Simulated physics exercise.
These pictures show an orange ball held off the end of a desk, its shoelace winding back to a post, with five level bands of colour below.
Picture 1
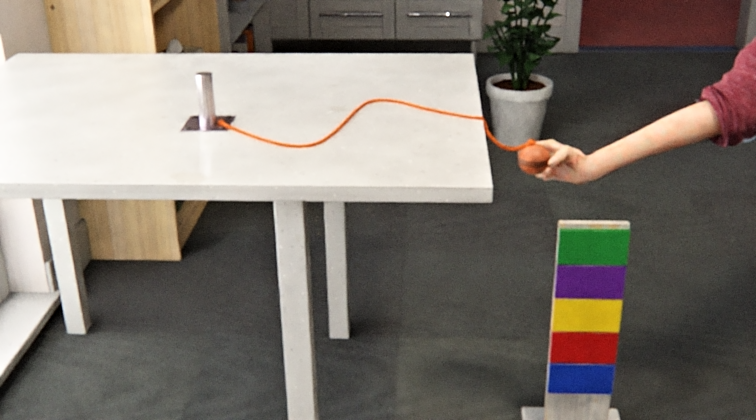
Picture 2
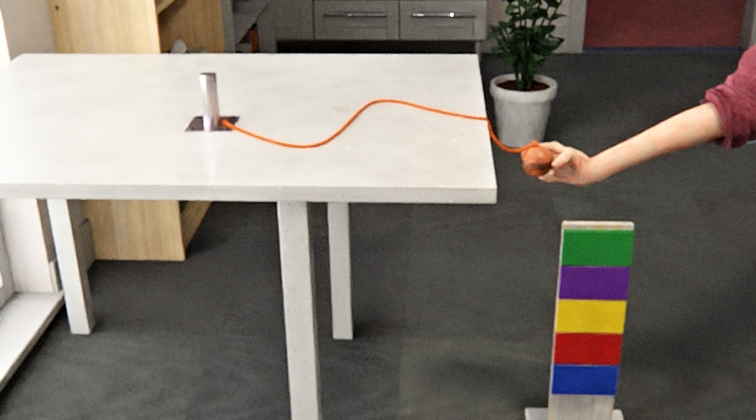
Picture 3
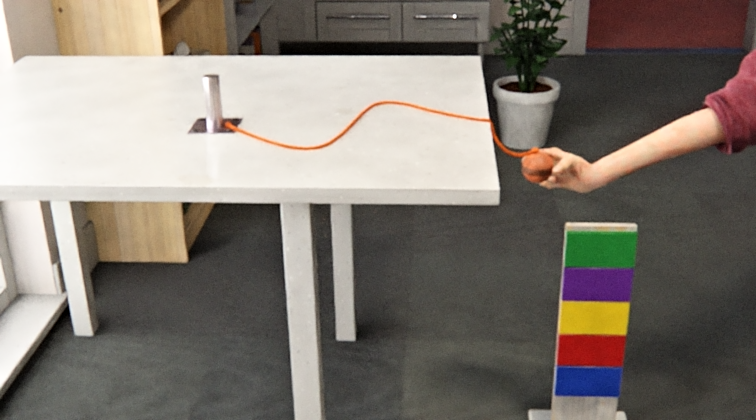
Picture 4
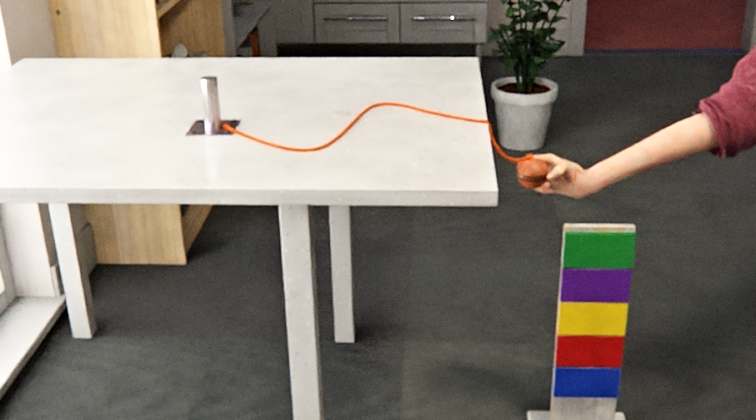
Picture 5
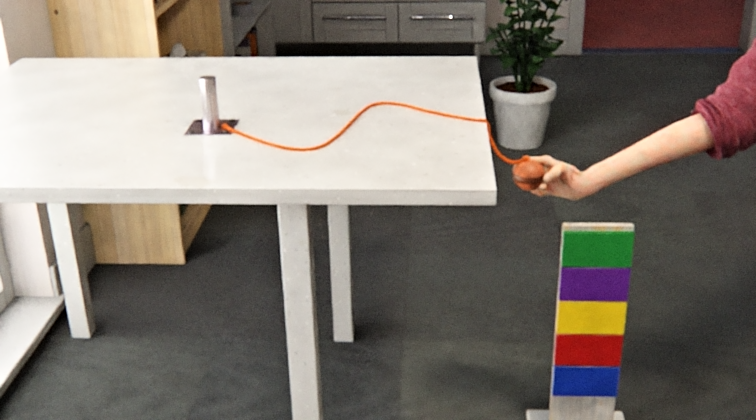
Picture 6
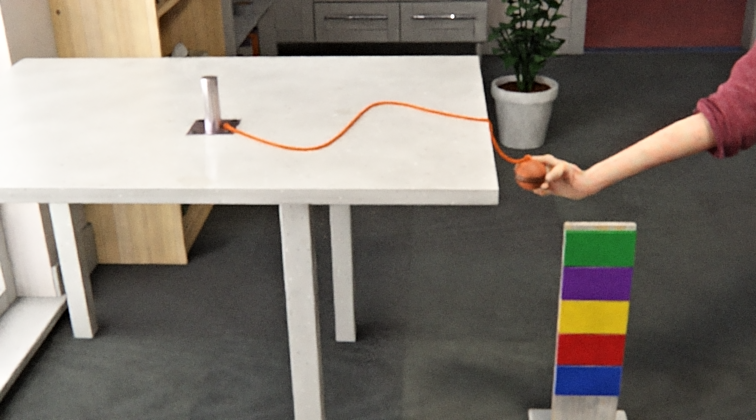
A hand held an orange ball just past the edge of a white desk, its orange cord winding back to a post, above a board of five coloured bands, and barely moved.
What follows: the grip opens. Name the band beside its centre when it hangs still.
The yellow one.
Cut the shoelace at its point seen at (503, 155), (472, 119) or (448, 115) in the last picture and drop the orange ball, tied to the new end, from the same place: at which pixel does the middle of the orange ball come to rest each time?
About (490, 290), (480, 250) and (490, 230).
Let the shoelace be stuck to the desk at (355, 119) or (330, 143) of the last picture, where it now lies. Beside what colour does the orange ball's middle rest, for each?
In that order: Green; purple.
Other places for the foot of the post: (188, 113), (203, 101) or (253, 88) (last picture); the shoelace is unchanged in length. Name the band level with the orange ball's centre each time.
It would be purple; purple; yellow.
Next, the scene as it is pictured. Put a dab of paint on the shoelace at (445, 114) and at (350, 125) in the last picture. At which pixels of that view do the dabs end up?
About (490, 210), and the other about (418, 128).
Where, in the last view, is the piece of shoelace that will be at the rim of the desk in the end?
It lies at about (376, 104).
Soon after, ball near (450, 305); level with purple.
Then, ball near (491, 317); level with yellow.
At rest, ball near (490, 324); level with yellow. The shoelace holds its middle at yellow.
